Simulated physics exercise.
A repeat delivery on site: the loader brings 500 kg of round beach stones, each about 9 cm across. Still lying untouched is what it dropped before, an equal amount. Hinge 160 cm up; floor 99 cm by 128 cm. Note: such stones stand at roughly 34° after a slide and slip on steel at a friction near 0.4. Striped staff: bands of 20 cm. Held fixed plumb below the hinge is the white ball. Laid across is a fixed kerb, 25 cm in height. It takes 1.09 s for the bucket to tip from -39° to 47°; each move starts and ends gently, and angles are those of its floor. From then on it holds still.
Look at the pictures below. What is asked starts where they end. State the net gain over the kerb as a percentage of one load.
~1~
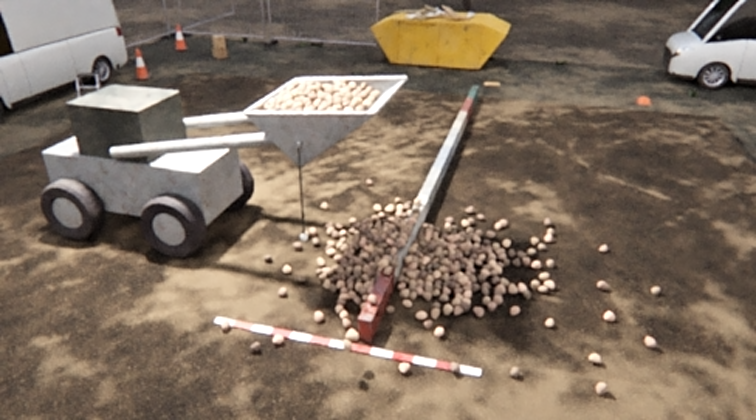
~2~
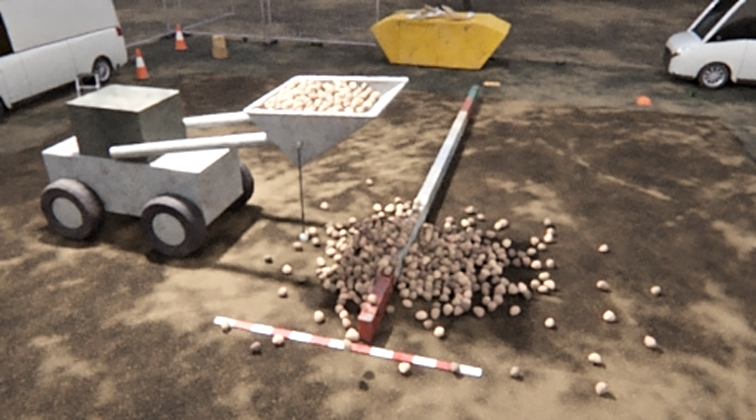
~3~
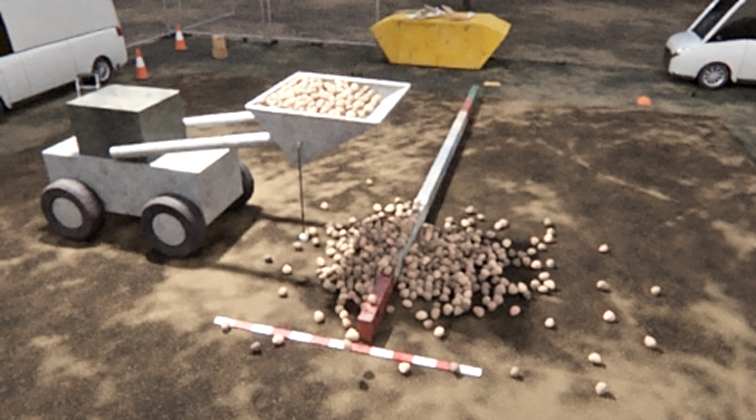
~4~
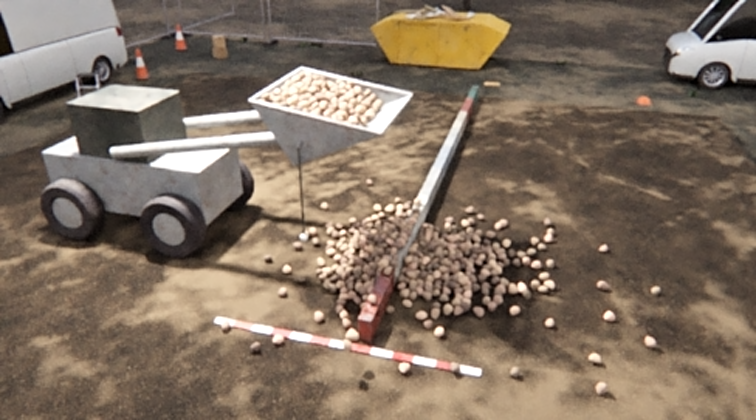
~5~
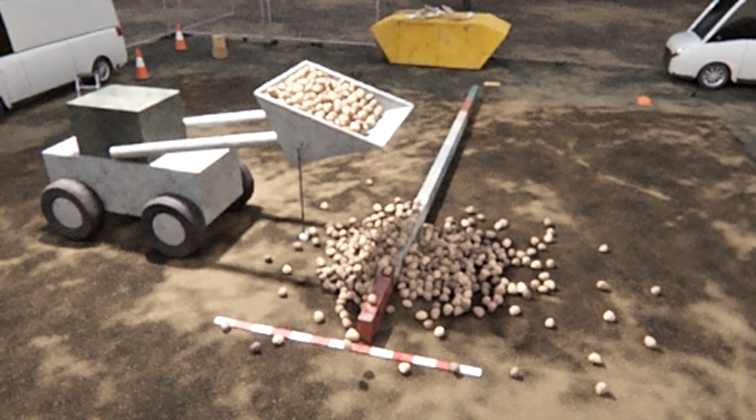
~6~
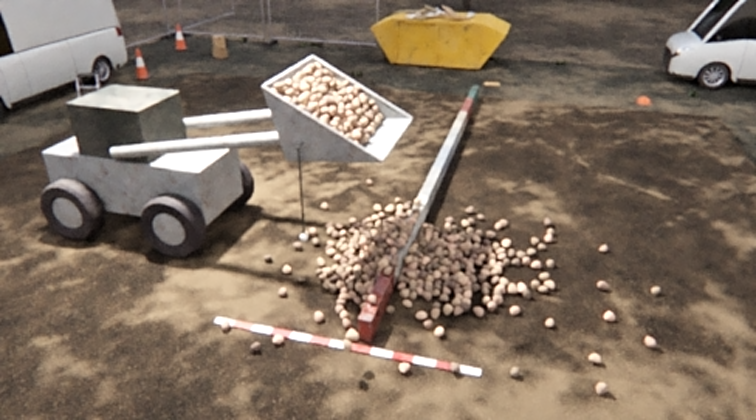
48 %.
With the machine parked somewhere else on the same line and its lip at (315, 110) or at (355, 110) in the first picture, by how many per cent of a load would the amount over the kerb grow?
Case one about 0 %, case two about 25 %.
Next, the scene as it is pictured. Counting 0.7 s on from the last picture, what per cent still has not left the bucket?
About 40 percent is still in there.
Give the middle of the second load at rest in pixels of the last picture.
I'd say close to (396, 251).
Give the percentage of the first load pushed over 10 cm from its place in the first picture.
Roughly 25 % of them.
Then, 0.4 s after the last picture the floor is at 34°; in per cent of one load, 100 in the bucket, 51 on this side of the kerb, 49 over the kerb; the foremost stones are at (609, 315).
Then, 0.7 s after the last picture the floor is at 47°; in per cent of one load, 41 in the bucket, 107 on this side of the kerb, 52 over the kerb; the foremost stones are at (609, 315).
Then, 1.1 s after the last picture the floor is at 47°; in per cent of one load, 1 in the bucket, 115 on this side of the kerb, 84 over the kerb; the foremost stones are at (609, 315).
Then, 3.9 s after the last picture the floor is at 47°; in per cent of one load, 0 in the bucket, 103 on this side of the kerb, 97 over the kerb; the foremost stones are at (612, 286). Net gain over the kerb, 48.
